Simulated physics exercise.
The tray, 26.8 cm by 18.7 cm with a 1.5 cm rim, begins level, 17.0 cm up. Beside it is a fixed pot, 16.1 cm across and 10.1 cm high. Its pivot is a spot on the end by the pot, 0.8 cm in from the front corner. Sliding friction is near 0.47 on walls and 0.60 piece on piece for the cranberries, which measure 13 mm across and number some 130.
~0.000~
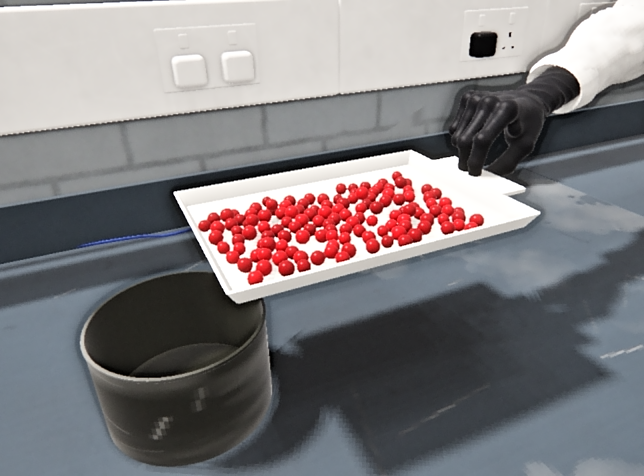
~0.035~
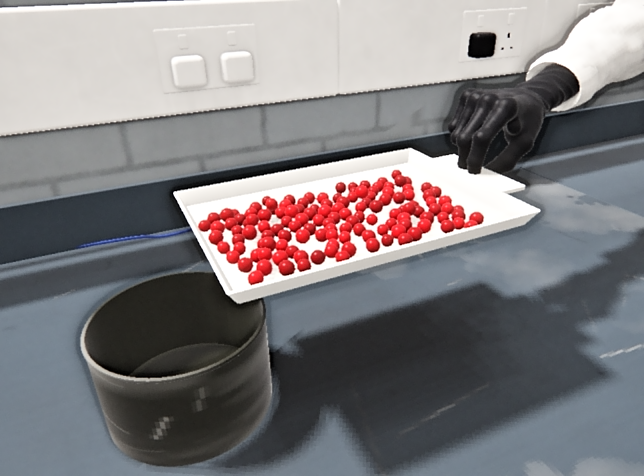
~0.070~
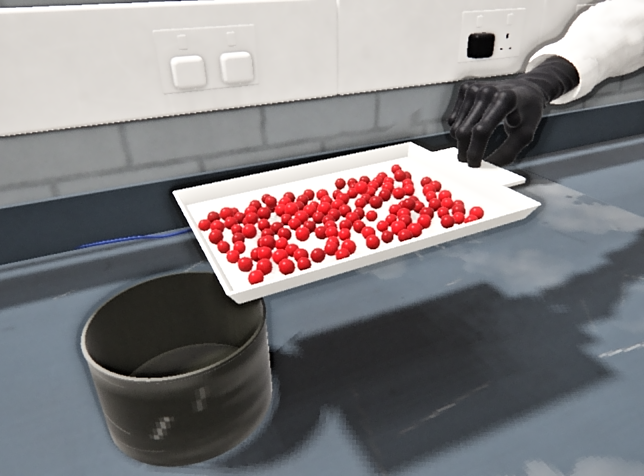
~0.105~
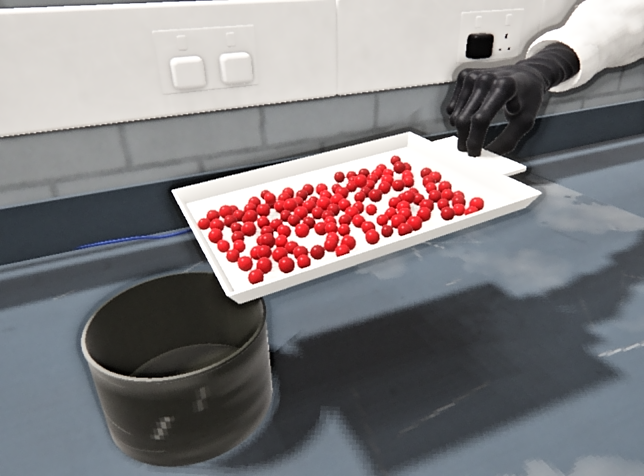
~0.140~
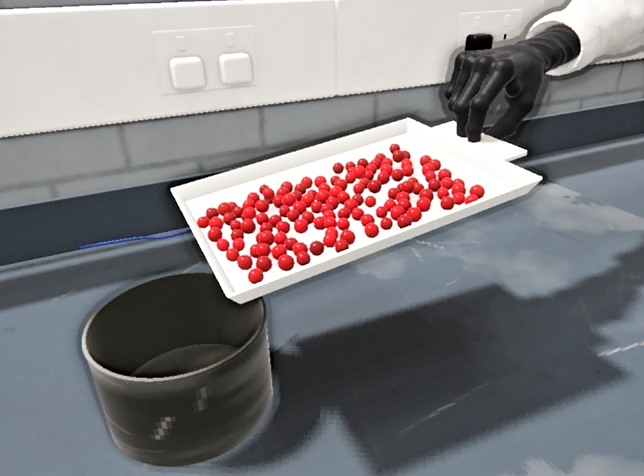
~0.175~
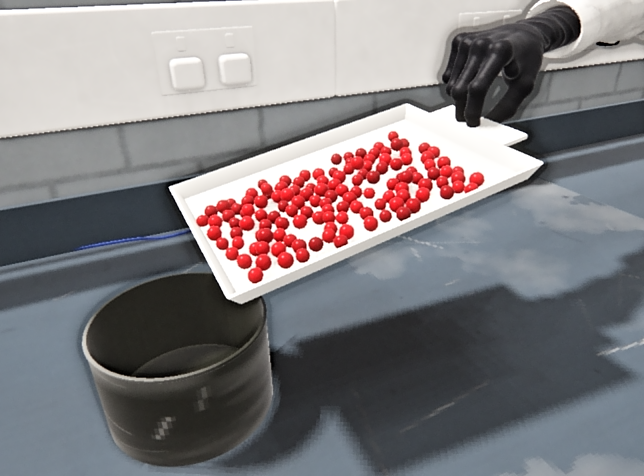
The video shows a black-gloved hand holding a white tray of small red balls beside a dark round pot on a bench, then raising the tray's right end so it tilts down toward the pot on the left.
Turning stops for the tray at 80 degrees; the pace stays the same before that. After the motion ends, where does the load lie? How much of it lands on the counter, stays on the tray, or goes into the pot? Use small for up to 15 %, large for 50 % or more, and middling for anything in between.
Counter - large, left on the tray - small, pot - middling.
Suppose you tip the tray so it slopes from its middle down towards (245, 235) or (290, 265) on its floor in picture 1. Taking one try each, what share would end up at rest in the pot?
First try: Around 75 percent; second try: Around 5 percent.
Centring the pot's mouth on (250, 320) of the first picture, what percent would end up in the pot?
Roughly 5 percent would end up there.
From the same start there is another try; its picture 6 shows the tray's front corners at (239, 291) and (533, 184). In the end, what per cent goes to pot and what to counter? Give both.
Pot 0; counter 100.
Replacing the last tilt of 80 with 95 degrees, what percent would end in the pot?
I'd say close to 40 percent.
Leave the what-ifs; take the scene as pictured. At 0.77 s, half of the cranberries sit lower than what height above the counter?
Roughly 20 centimetres, more or less.
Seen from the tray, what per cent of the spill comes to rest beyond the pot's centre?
Share: Close to 90 %.
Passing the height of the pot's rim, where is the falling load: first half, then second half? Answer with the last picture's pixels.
It passes about (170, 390) first and (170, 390) afterwards.
After 0.53 s, tilt 44 degrees; the tray holds 100 %, the pot 0 %.
Then, at 0.77 s, tilt 67 degrees; the tray holds 80 %, the pot 0 %.
After 1.12 s, tilt 80 degrees; the tray holds 0 %, the pot 40 %.
In the end, at 1.9 s, counter 60 %, tray 0 %, pot 40 %.
